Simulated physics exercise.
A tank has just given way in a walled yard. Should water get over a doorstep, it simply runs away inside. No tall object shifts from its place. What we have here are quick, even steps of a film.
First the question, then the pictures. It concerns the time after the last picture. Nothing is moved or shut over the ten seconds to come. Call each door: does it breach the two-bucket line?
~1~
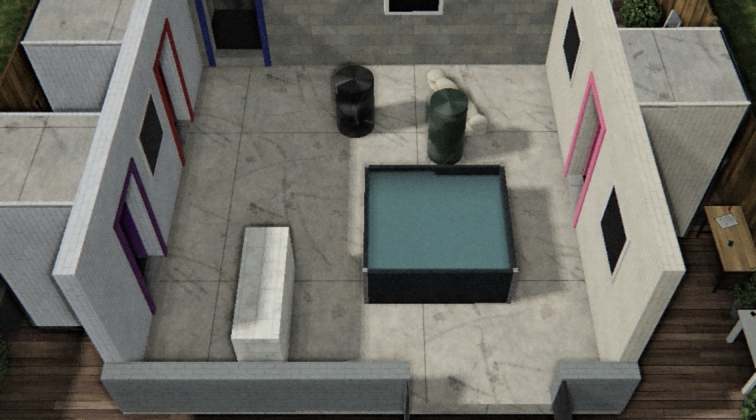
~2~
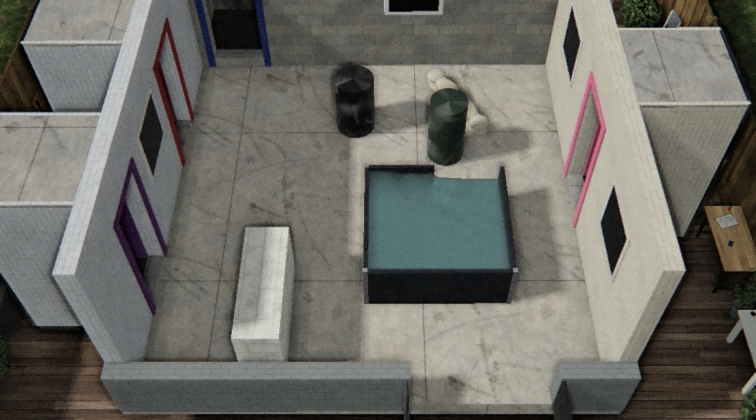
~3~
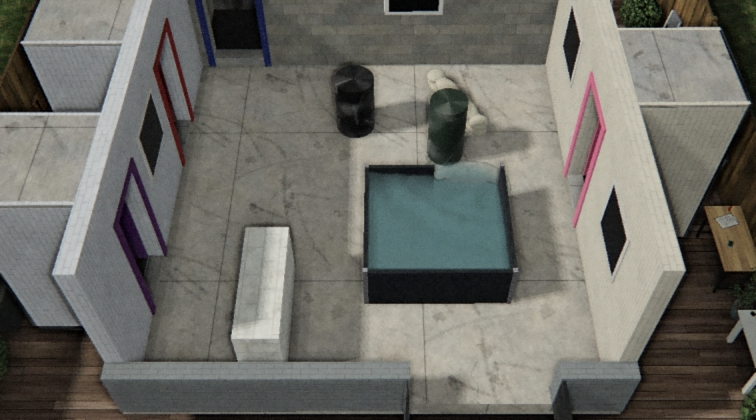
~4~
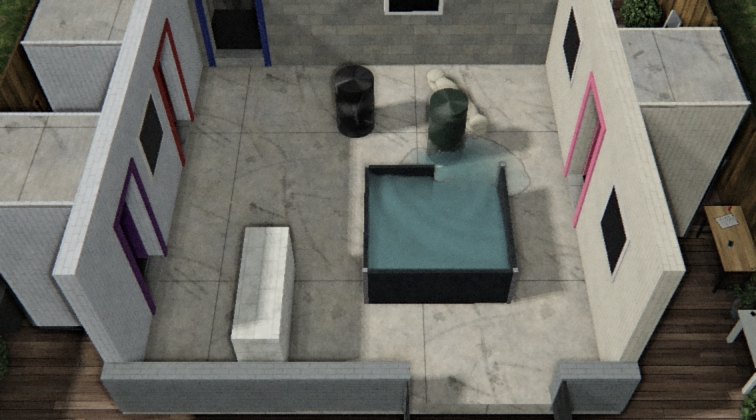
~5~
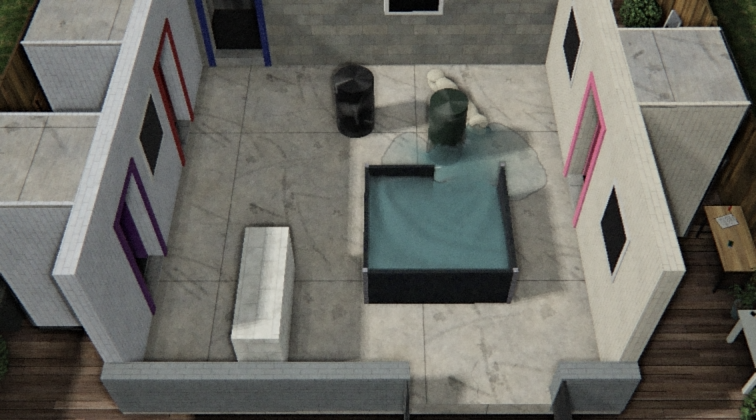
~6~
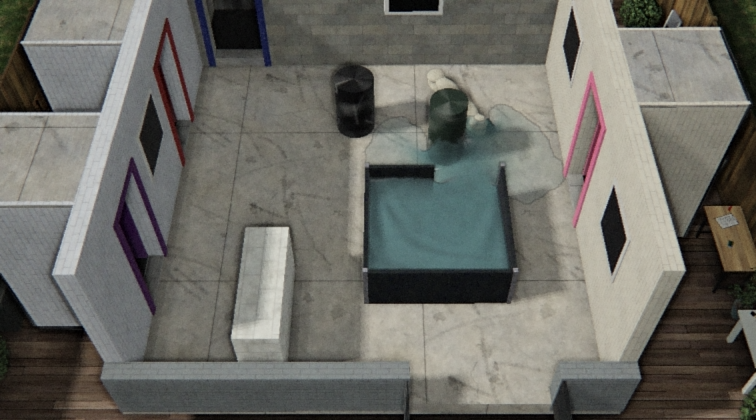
Calls: The blue door does not breach it; the pink door does not breach it; the red door breaches it; the purple door does not breach it.
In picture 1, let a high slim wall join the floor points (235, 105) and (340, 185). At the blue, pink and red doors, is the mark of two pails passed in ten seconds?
Blue door stays within, pink door stays within, red door stays within.
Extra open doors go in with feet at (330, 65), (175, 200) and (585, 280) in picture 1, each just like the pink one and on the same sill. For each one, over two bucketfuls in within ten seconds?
Log: Door one is below the limit; door two is below the limit; door three is below the limit.
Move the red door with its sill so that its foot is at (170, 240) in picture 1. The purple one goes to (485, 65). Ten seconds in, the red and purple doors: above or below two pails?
Then: The red door keeps below it; the purple door lets more in.
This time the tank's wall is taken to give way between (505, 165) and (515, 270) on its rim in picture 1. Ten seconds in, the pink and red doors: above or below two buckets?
Looking at both, the pink one exceeds the mark while the red one falls short.
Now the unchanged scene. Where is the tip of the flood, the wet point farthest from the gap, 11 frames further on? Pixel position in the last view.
The wet edge reaches furthest near (211, 134).
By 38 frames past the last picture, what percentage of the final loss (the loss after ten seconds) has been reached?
I'd estimate close to 30 per cent.
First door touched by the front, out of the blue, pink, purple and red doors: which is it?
I'd go with the pink one.
A moment on, water covers 25 % of the floor; the blue door not reached, the pink door wet at the sill, nothing in, the red door not reached, the purple door not reached.
Next, water covers 40 % of the floor; the blue door not reached, the pink door wet at the sill, nothing in, the red door not reached, the purple door not reached.
Then, water covers 60 % of the floor; the blue door wet at the sill, nothing in, the pink door wet at the sill, nothing in, the red door under two buckets in, the purple door not reached.
Later, water covers 75 % of the floor; the blue door wet at the sill, nothing in, the pink door wet at the sill, nothing in, the red door over two buckets in, the purple door wet at the sill, nothing in.
In the end, water covers 90 % of the floor; the blue door wet at the sill, nothing in, the pink door wet at the sill, nothing in, the red door over two buckets in, the purple door under two buckets in.
